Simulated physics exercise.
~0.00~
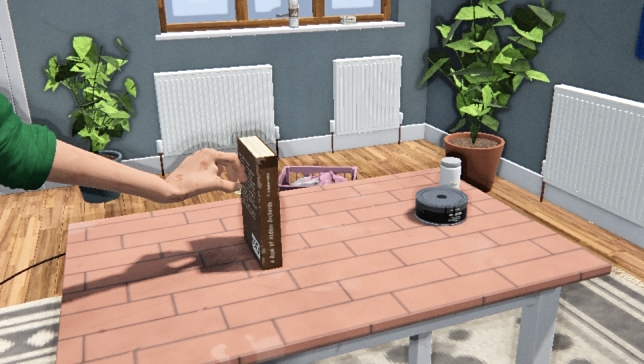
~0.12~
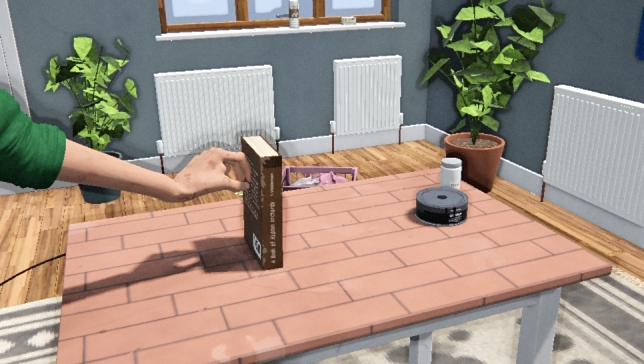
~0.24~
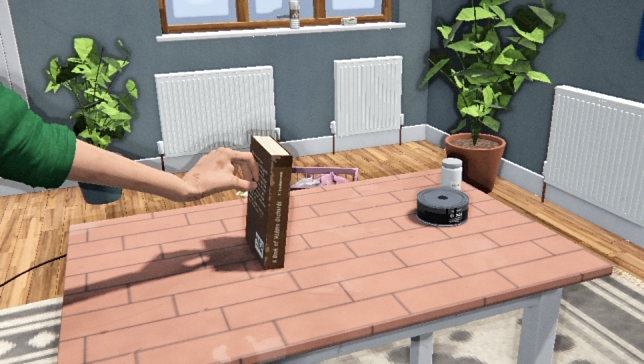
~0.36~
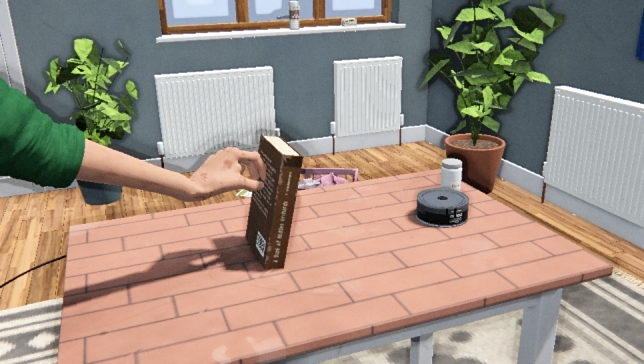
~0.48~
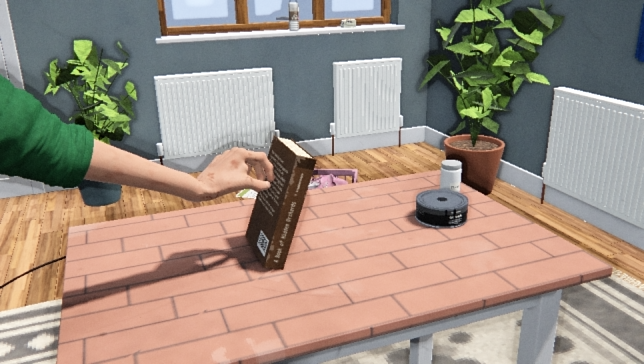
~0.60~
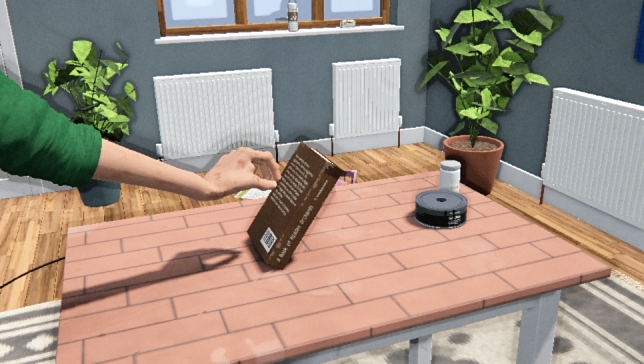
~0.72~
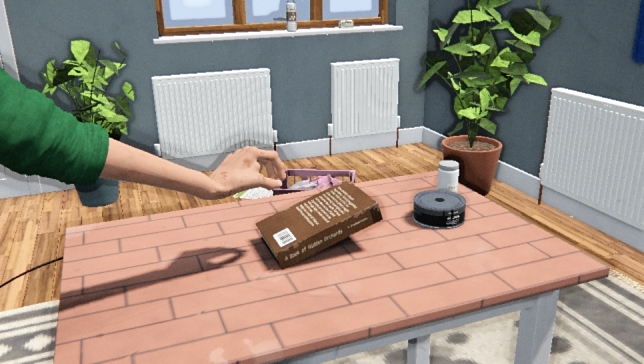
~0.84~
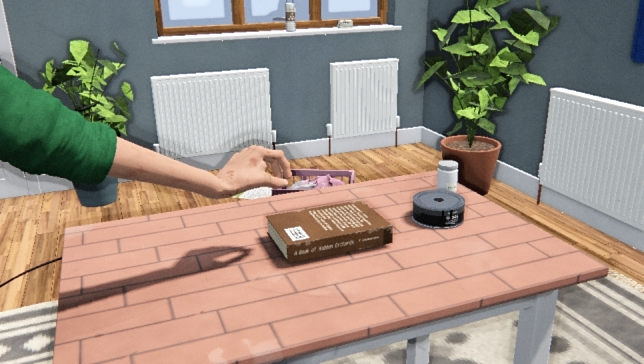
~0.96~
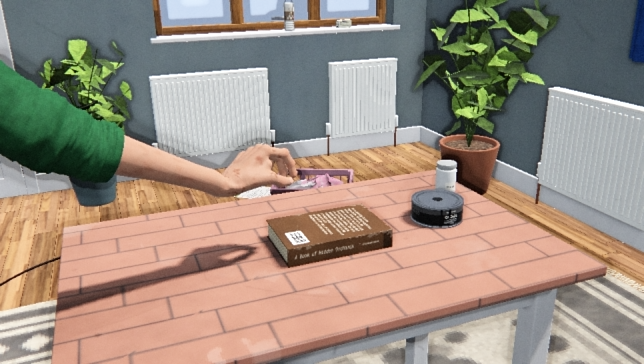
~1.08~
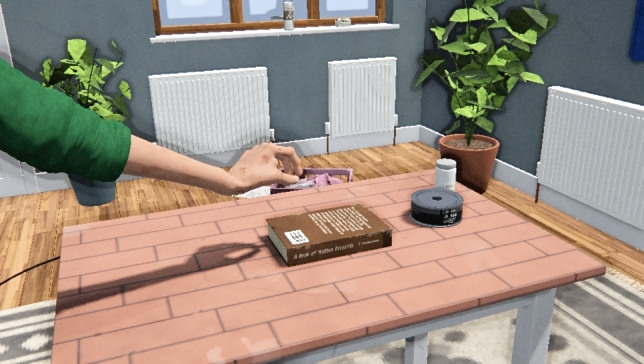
On a brick-patterned tabletop, a hand pushing an upright brown book until it tips rightward and falls flat beside a black tub.
